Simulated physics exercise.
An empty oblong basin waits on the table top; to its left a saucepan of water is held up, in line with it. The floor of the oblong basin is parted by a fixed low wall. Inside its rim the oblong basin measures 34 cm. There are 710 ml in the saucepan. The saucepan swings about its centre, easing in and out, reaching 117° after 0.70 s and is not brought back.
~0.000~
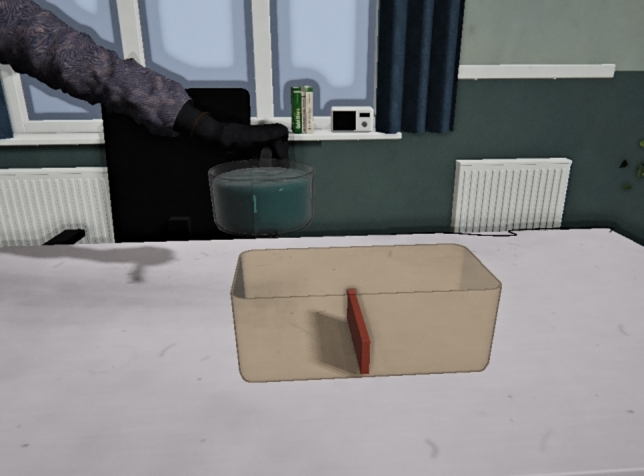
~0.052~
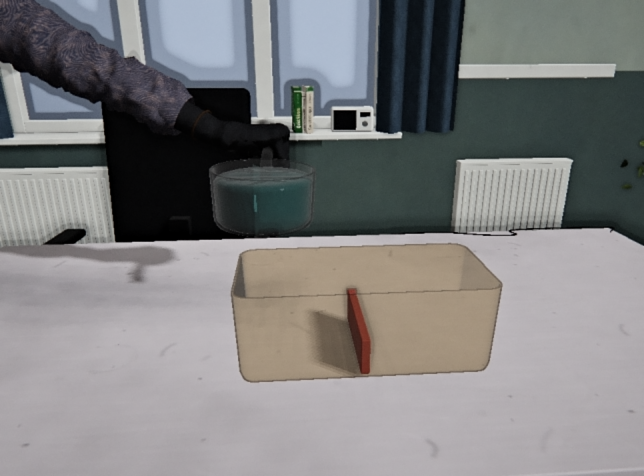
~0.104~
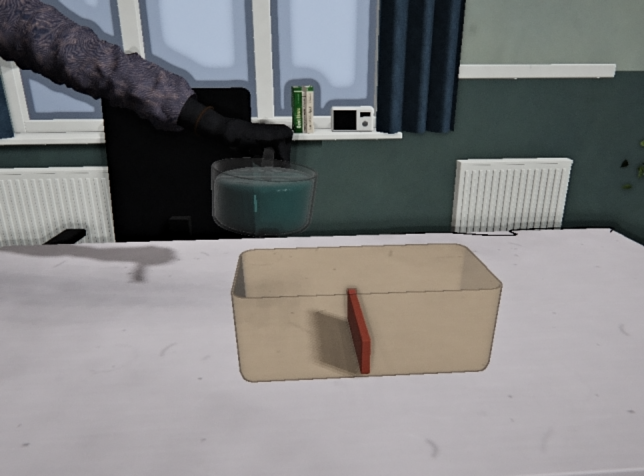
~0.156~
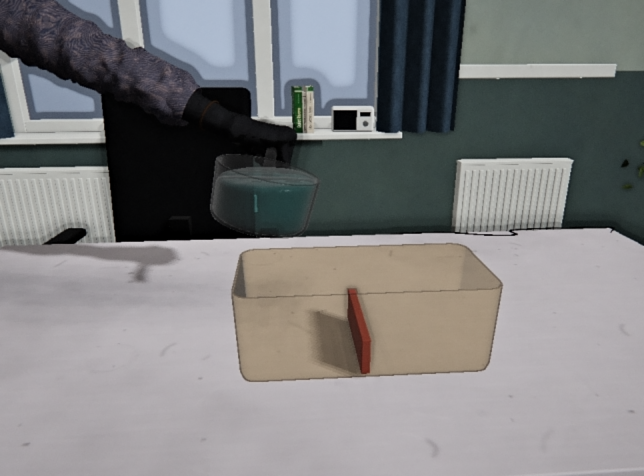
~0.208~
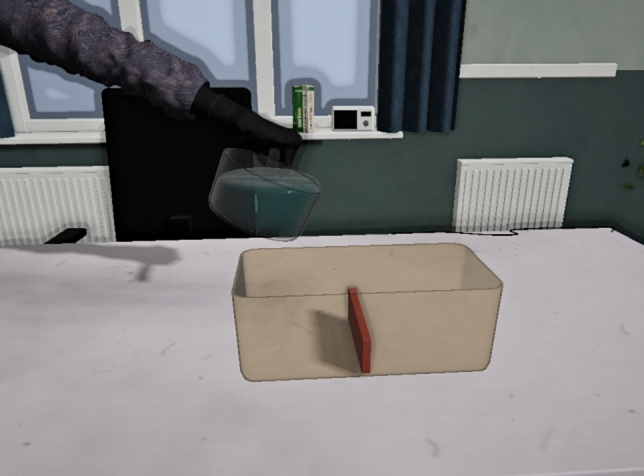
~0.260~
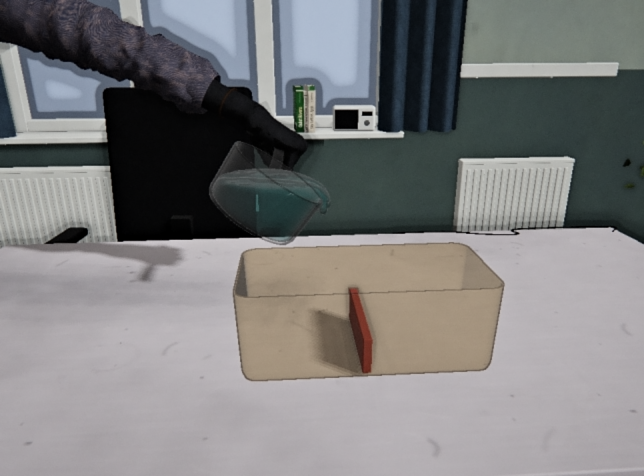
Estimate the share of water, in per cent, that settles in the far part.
Roughly 34 per cent is past the wall.
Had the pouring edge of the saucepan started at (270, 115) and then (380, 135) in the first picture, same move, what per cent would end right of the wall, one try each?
In turn about 5 and 90 per cent.
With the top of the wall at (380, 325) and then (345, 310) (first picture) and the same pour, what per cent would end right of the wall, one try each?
In turn about 15 and 60 per cent.
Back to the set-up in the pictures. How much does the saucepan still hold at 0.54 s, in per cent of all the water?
Some 18 per cent.
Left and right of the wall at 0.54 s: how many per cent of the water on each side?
Some 28 per cent left and 26 right.
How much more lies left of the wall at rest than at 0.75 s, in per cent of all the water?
Some 2 per cent.
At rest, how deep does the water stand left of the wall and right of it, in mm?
Left about 18 mm, right about 10 mm.
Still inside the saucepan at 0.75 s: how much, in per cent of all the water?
Near 1 in a hundred.
After 0.54 s the tilt is 103° and 19 per cent is still to pour, 27 is left of the wall and 27 right of it.
After 0.75 s the tilt is 117° and 1 per cent is still to pour, 62 is left of the wall and 33 right of it.
After 0.96 s the tilt is 117° and 0 per cent is still to pour, 64 is left of the wall and 34 right of it.
After 1.20 s the tilt is 117° and 0 per cent is still to pour, 64 is left of the wall and 34 right of it.
In the end 64 per cent lies left of the wall, 34 right of it and 2 outside.
